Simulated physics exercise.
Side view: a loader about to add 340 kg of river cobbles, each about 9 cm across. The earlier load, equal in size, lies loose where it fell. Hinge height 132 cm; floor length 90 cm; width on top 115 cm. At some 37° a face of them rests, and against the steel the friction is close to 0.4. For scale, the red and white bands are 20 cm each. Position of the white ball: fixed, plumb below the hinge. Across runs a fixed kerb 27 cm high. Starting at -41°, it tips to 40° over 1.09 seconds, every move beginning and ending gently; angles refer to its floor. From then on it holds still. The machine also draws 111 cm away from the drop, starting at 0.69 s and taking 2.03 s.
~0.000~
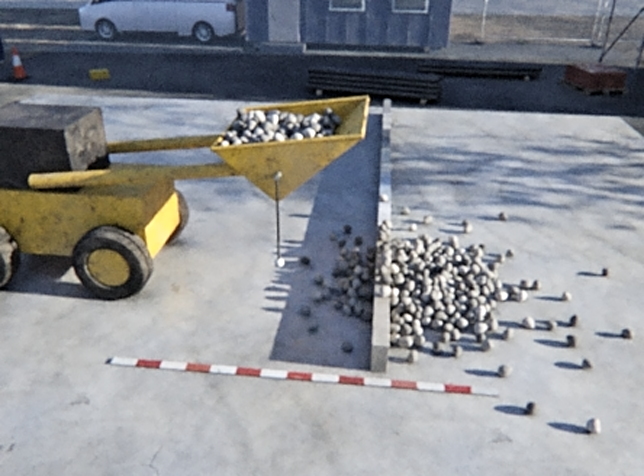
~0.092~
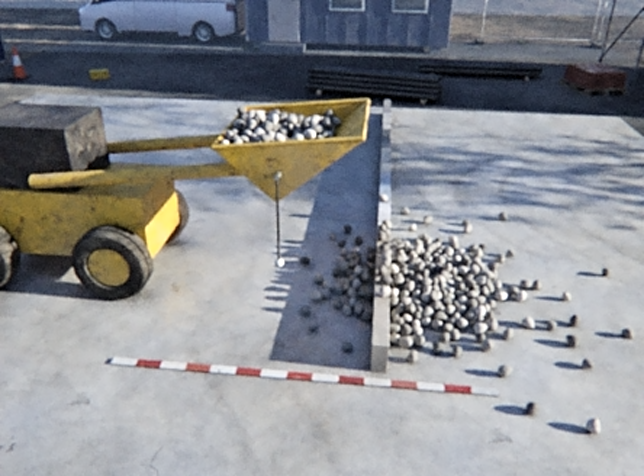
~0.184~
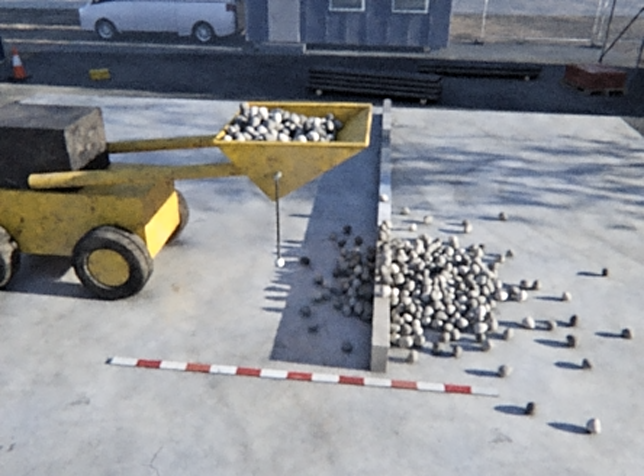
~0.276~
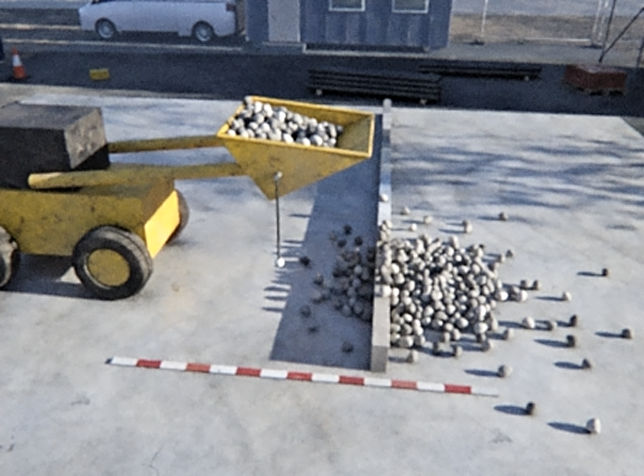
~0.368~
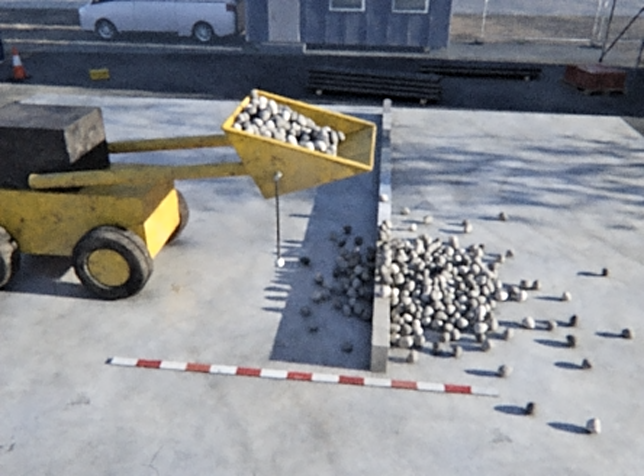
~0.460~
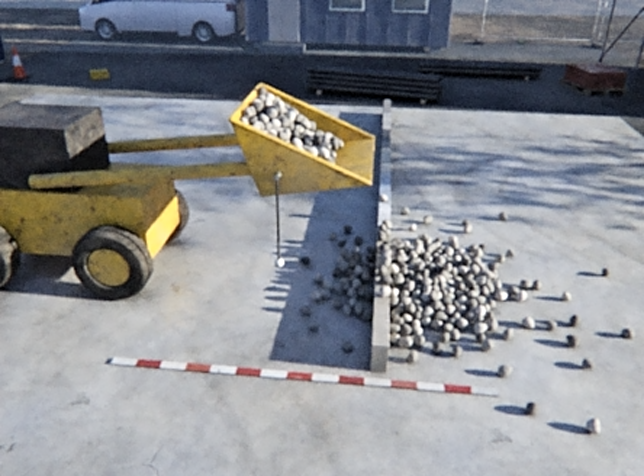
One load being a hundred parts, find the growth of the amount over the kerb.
A growth of about 4 parts in a hundred.
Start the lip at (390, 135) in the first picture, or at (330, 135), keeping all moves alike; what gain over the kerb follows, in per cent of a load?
I'd guess close to 30 per cent first and close to 0 per cent second.
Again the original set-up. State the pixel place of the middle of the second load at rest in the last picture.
The centre sits about (347, 273).
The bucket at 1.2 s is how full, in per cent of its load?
Near 45 per cent of the load is held.
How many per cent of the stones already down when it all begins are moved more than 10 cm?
5 %.
After 0.8 s the floor is at 28°; in per cent of one load, 100 in the bucket, 18 on this side of the kerb, 82 over the kerb; the foremost stones are at (583, 325).
After 1.2 s the floor is at 40°; in per cent of one load, 47 in the bucket, 71 on this side of the kerb, 82 over the kerb; the foremost stones are at (583, 325).
After 3.2 s the floor is at 40°; in per cent of one load, 0 in the bucket, 114 on this side of the kerb, 86 over the kerb; the foremost stones are at (583, 325).
After 5.9 s the floor is at 40°; in per cent of one load, 0 in the bucket, 114 on this side of the kerb, 86 over the kerb; the foremost stones are at (583, 325). Net gain over the kerb, 4.
